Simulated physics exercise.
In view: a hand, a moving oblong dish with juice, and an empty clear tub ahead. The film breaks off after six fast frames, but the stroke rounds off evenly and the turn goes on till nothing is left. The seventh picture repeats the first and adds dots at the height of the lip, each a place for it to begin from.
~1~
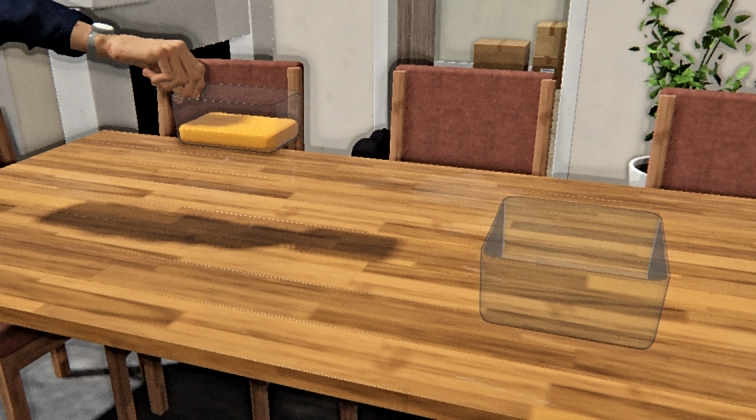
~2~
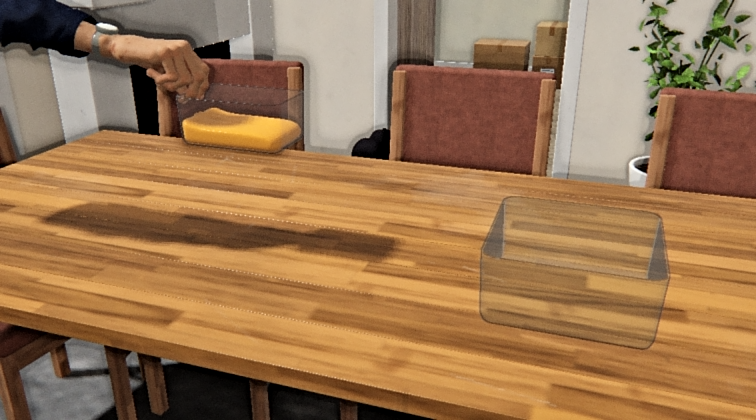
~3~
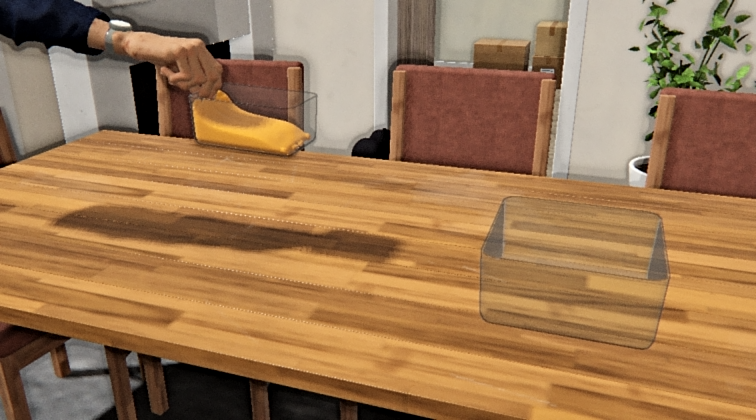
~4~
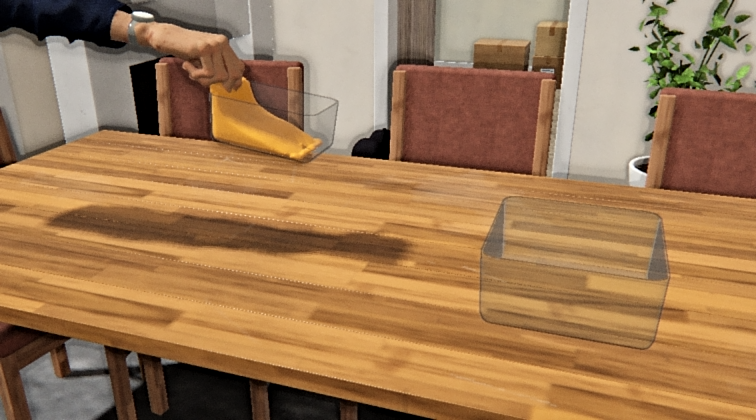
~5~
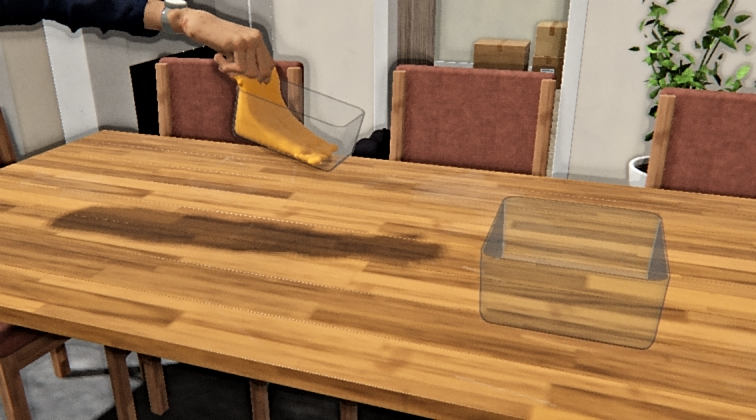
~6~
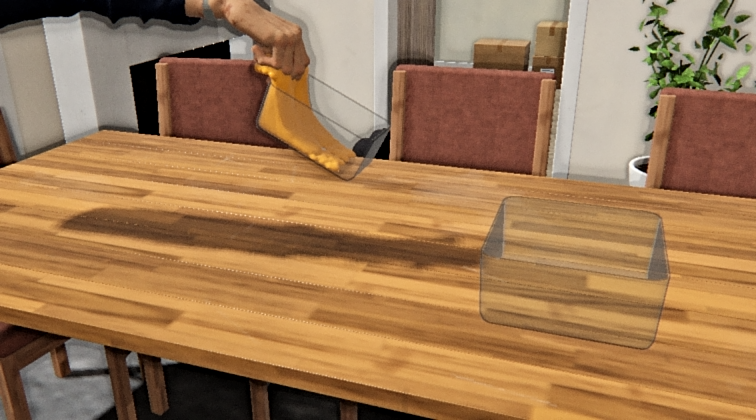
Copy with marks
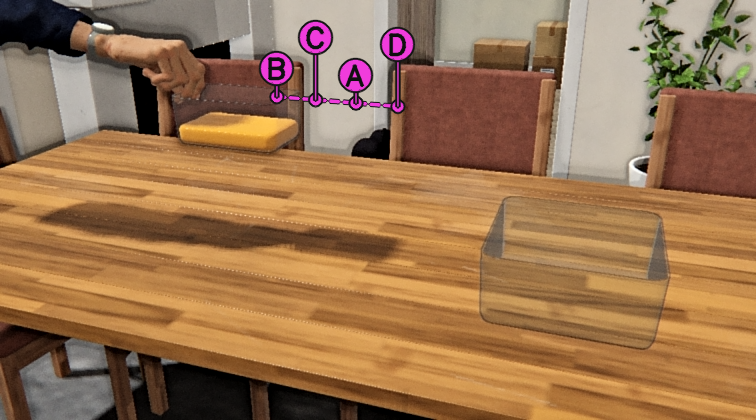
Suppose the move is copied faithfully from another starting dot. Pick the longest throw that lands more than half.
Choose C.
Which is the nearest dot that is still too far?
That is dot B.
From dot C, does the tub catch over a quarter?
Yes.
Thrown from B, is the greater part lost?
Yes.
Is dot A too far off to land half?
No.
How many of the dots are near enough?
Three.
On the marked copy, A at (355, 103); B at (276, 96); C at (315, 99); D at (397, 106).
If A is chosen, about 73 % lands in the tub, 10 % falls short and 17 % goes beside or beyond.
If B is chosen, about 32 % lands in the tub, 59 % falls short and 9 % goes beside or beyond.
If C is chosen, about 70 % lands in the tub, 24 % falls short and 6 % goes beside or beyond.
If D is chosen, about 63 % lands in the tub, 5 % falls short and 32 % goes beside or beyond.
